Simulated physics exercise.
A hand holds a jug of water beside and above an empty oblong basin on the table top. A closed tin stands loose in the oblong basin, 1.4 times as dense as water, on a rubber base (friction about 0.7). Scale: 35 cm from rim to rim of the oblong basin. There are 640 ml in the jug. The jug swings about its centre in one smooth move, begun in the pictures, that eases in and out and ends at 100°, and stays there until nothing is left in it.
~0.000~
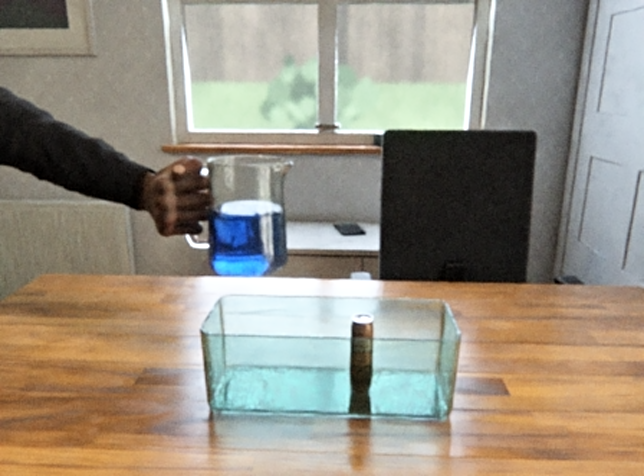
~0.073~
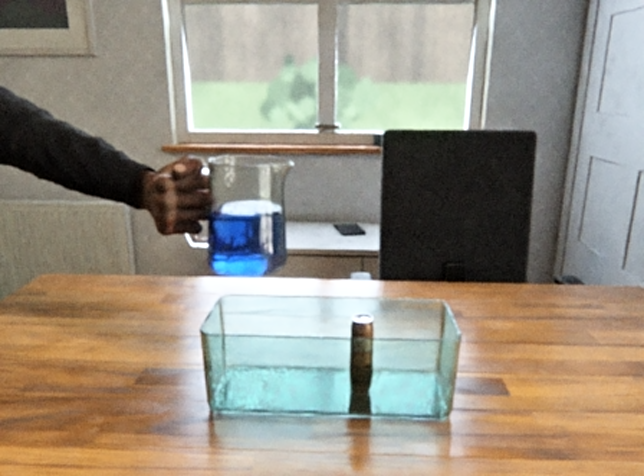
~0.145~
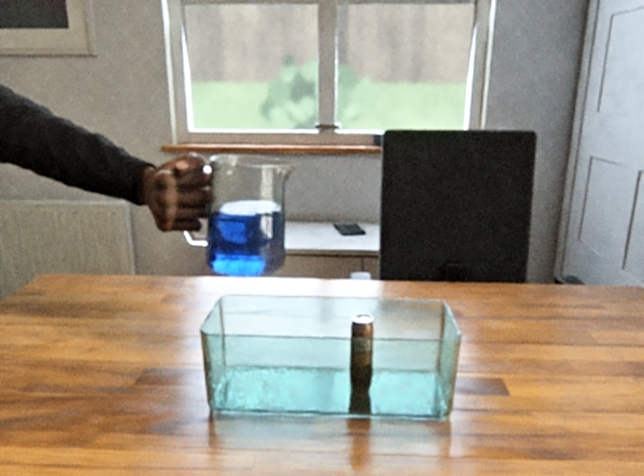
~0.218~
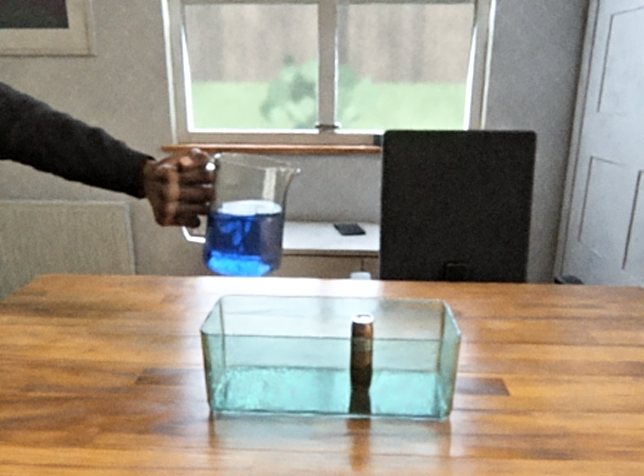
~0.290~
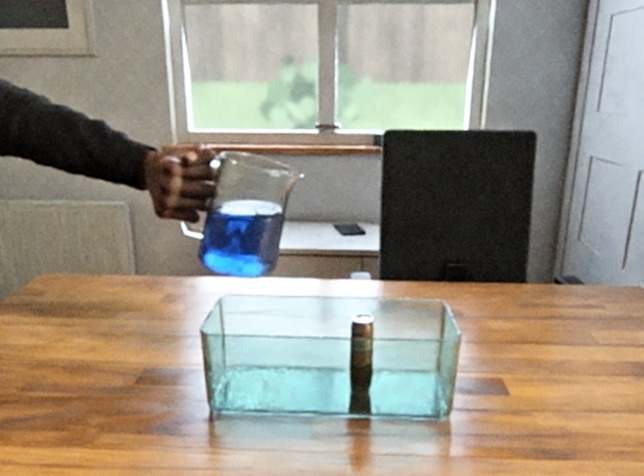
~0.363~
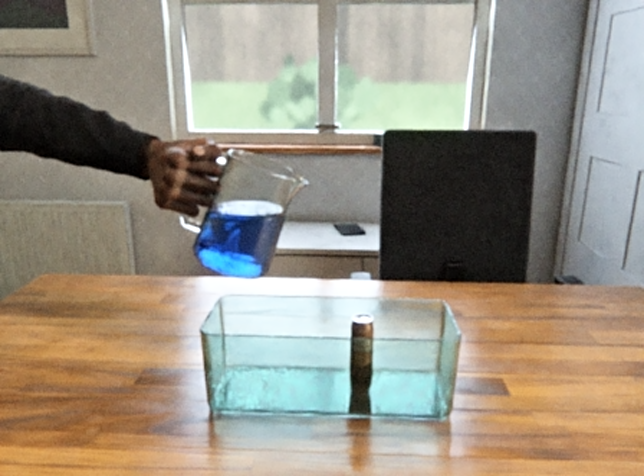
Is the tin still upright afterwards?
The tin topples.
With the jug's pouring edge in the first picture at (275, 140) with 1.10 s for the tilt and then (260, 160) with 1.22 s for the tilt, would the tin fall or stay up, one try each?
First it remains upright; then it keeps standing.
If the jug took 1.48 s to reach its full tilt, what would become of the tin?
Then it topples.
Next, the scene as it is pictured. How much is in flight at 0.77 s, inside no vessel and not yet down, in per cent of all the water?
Near 2 in a hundred.
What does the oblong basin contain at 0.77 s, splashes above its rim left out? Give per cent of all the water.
Some 0 per cent.
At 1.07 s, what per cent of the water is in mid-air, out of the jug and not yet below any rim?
About 22 per cent.
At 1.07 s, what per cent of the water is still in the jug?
Near 54 in a hundred.
By 0.77 s the tilt is 70° and 98 per cent is still to pour; the tin stands where it began.
By 1.07 s the tilt is 96° and 55 per cent is still to pour; the tin stands where it began.
By 1.38 s the tilt is 100° and 16 per cent is still to pour; the tin leans 22°.
By 1.72 s the tilt is 100° and 3 per cent is still to pour; the tin lies on its side.
At rest the tin lies on its side.
